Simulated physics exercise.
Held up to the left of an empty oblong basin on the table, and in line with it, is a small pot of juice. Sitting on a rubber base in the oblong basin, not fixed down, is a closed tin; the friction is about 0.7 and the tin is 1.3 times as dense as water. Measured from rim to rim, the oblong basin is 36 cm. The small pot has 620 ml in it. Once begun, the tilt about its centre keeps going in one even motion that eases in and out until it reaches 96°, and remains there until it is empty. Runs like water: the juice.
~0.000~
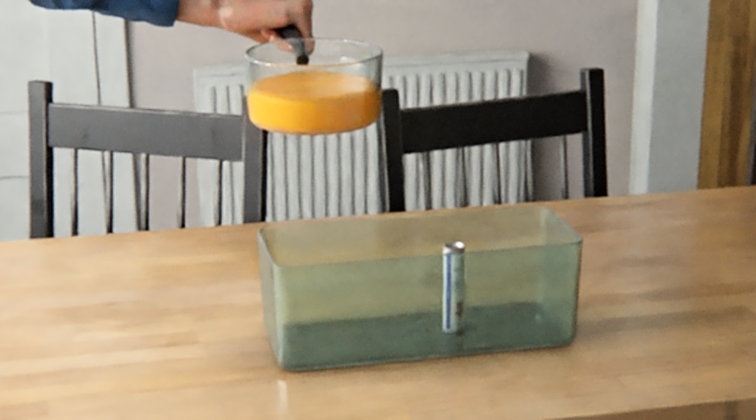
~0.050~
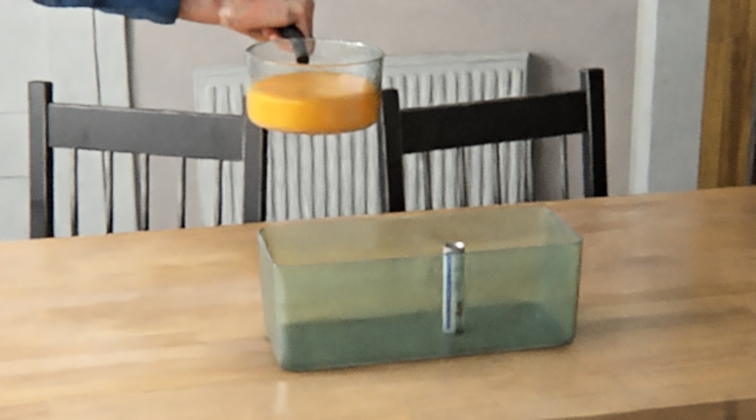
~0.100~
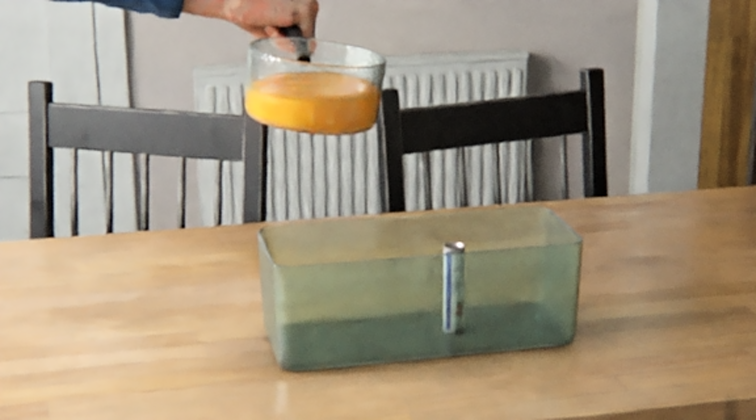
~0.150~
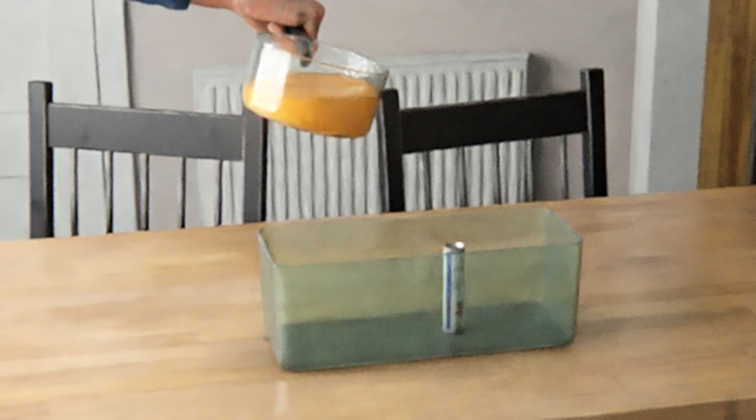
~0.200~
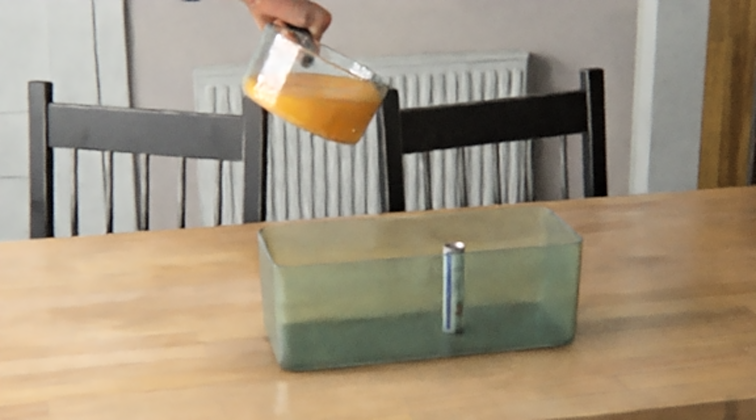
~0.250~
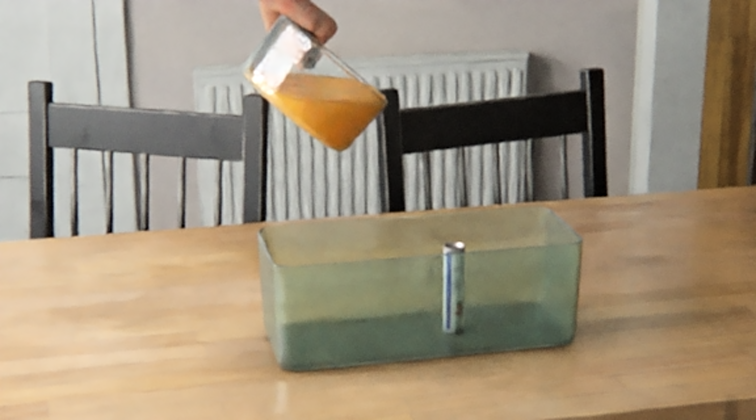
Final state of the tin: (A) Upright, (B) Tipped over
(B) Tipped over.
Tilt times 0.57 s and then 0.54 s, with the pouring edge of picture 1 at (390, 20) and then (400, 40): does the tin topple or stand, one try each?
Run one: It tumbles. Run two: It tumbles.
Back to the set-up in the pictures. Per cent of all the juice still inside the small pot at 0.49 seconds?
Around 32 in a hundred.
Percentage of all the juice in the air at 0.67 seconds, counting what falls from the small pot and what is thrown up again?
10 in a hundred, give or take.
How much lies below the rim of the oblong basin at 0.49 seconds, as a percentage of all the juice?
At that time the basin holds about 12 per cent of the liquid.
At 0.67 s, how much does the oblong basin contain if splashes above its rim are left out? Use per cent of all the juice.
Around 76 in a hundred.
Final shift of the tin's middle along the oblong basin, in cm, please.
Net tin displacement: Roughly 8.0 cm.
By 0.49 s the tilt is 93° and 32 per cent is still to pour; the tin stands where it began.
By 0.67 s the tilt is 96° and 13 per cent is still to pour; the tin stands 1 cm from where it began.
By 0.85 s the tilt is 96° and 4 per cent is still to pour; the tin leans 21°.
By 1.05 s the tilt is 96° and 1 per cent is still to pour; the tin lies on its side.
At rest the tin lies on its side.
